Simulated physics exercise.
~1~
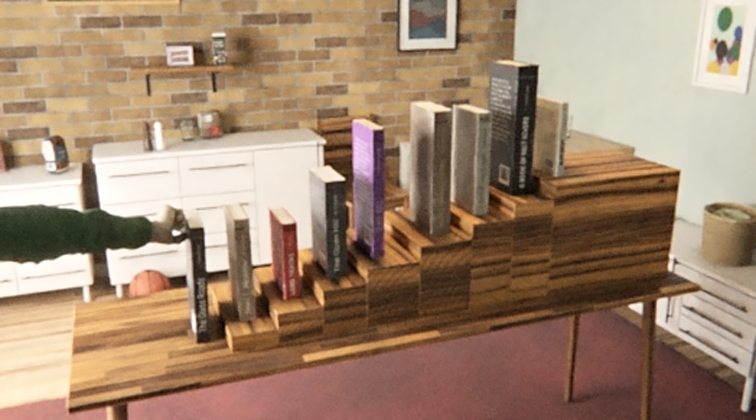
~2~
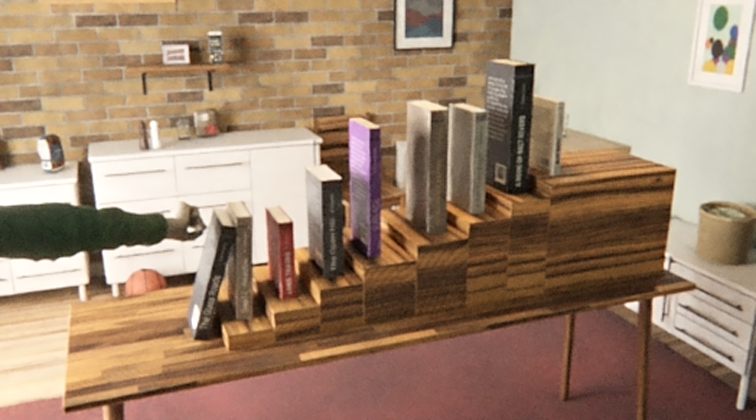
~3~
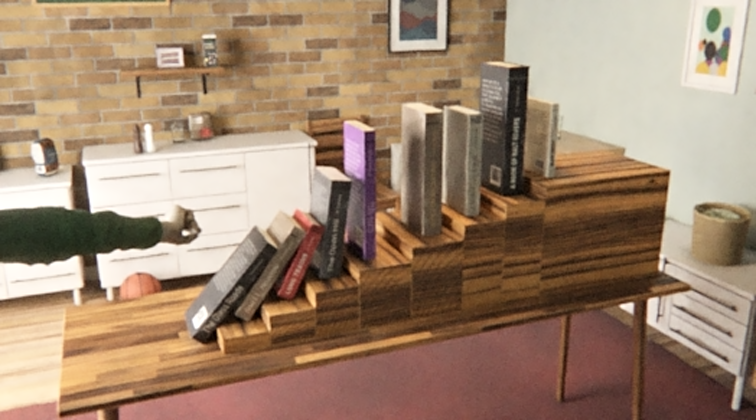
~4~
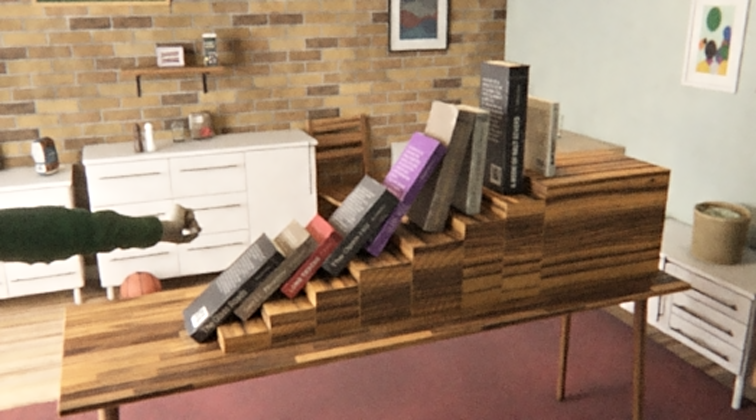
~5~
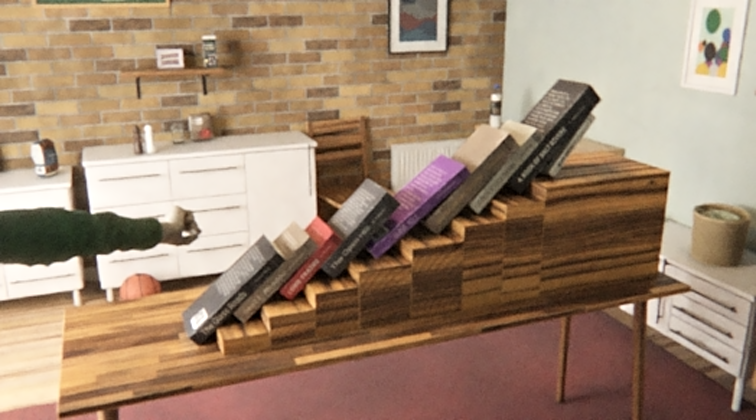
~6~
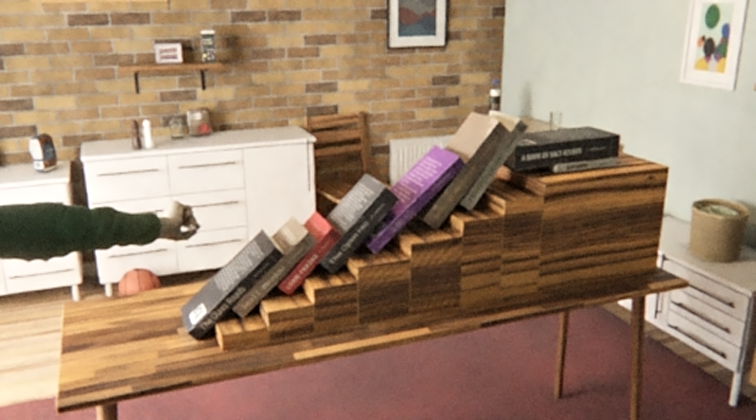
In a living room with a brick wall and white drawers, a slightly swaying view looks across a wooden table above a dark red rug. Nine hardback books stand upright on striped wooden steps climbing to the right, among them a red one near the low end and a purple one midway. From the left, a green-sleeved arm tips the lowest, dark book rightward. It leans into its neighbour, and the red, purple and grey books tilt over in turn up the steps. Finally the tall black book topples flat onto the top, leaving the others slanted and none upright.
